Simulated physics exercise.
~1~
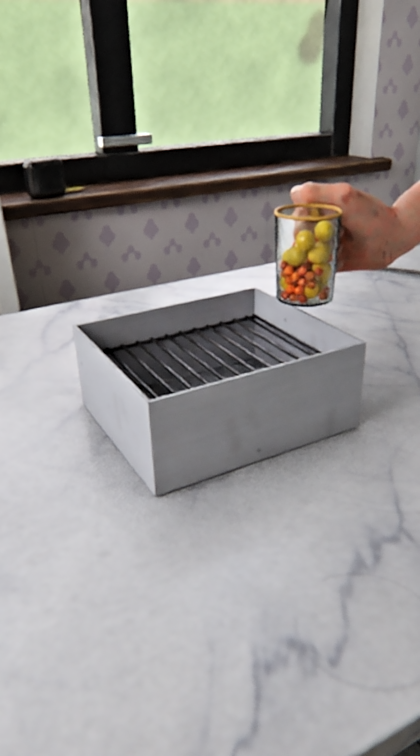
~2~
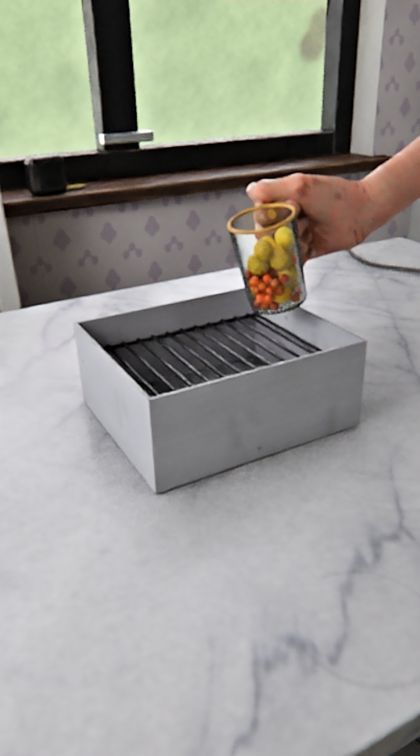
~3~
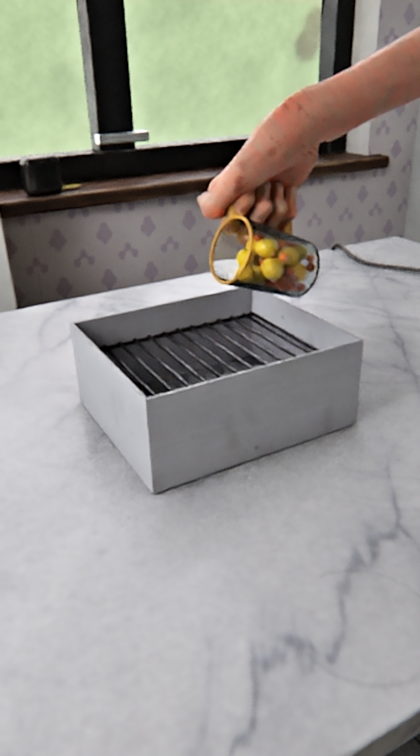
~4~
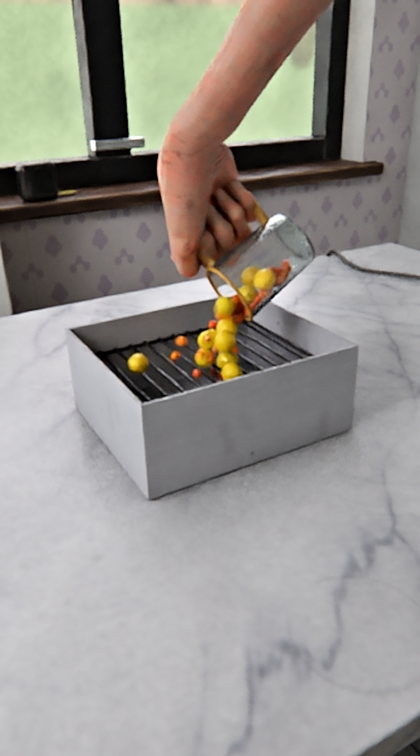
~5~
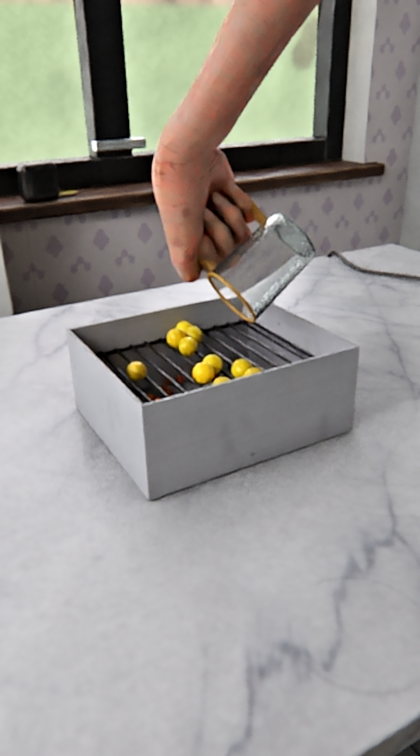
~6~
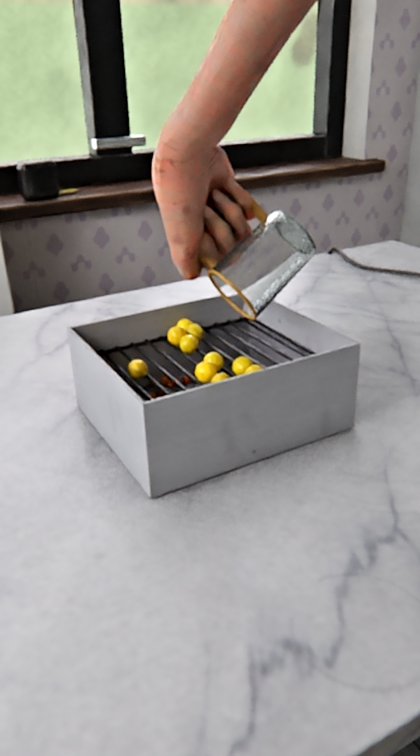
A hand tips a glass over a rack, where yellow balls stay and orange ones fall through.
